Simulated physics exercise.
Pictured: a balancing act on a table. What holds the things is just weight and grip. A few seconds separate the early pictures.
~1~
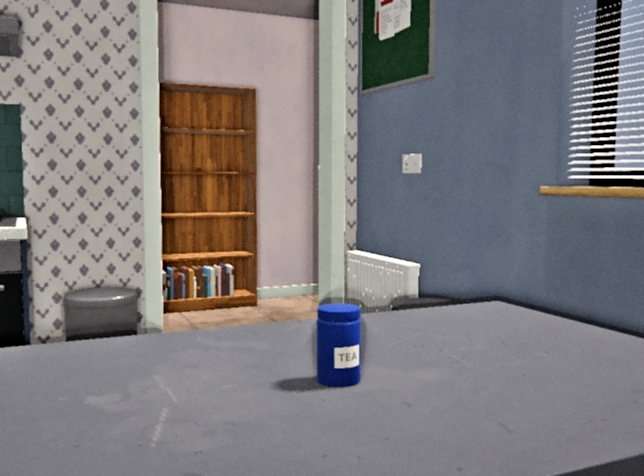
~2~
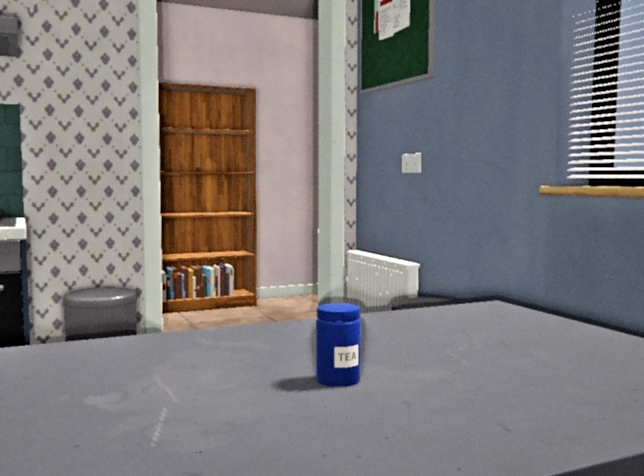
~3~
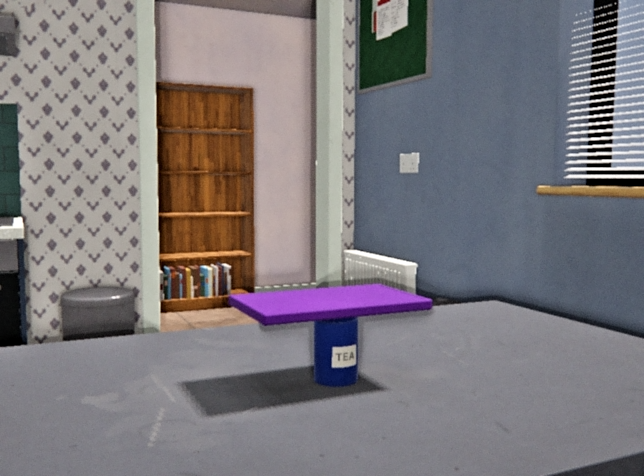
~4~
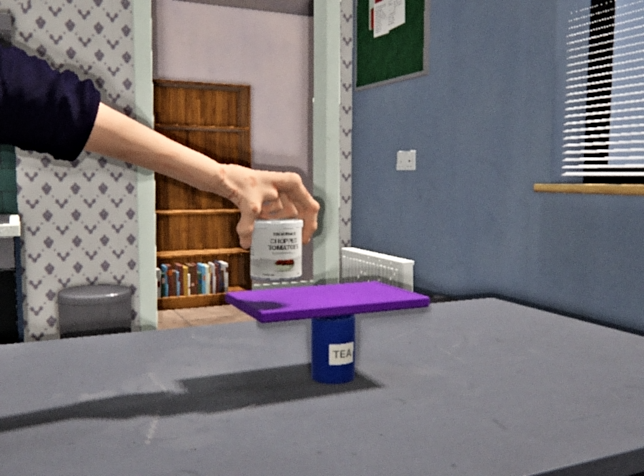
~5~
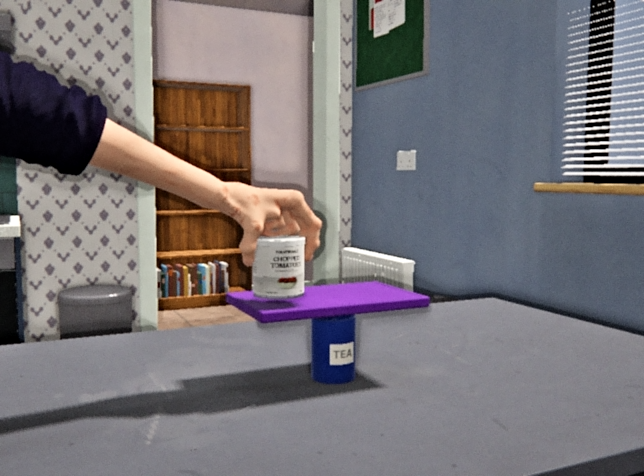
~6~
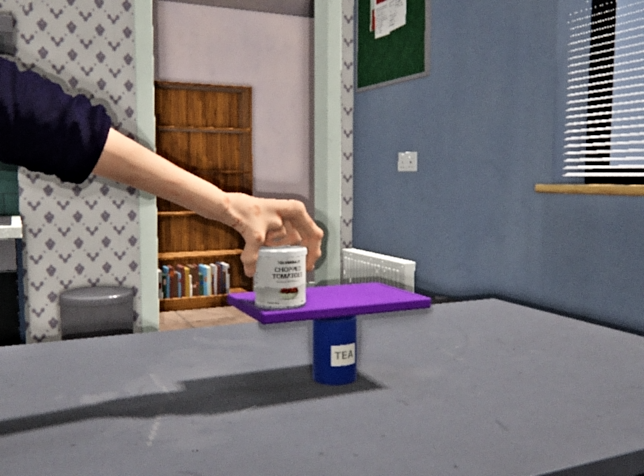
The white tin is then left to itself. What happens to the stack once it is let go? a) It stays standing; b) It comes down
The answer is b.
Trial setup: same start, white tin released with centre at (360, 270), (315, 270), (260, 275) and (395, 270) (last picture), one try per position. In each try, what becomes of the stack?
Stands firm, stands firm, topples, topples.
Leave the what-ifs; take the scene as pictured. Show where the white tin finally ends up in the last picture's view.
Roughly at pixel (217, 392).
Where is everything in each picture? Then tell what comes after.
In the first frame, the last thing is not in view yet.
In the second frame, the last thing is not in view yet.
In the third frame, the last thing is not in view yet; purple lid (329, 302).
In the fourth frame, on its way; white tin (276, 249); purple lid (326, 300).
In the fifth frame, on its way; white tin (279, 266); purple lid (326, 300).
In the sixth frame, in place under the hand; white tin (280, 277); purple lid (328, 301).
Then, 0.30 s past the last view, white tin now fallen; purple lid rocked 50° from its first pose.
Then, 0.40 s past the last view, purple lid rocked 65° from its first pose.
Then, 0.60 s past the last view, purple lid rocked 41° from its first pose.
Finally, fallen, purple lid and white tin; blue jar still in place. Final places as the last picture's camera would see them, white tin near (216, 392). The stack comes apart.
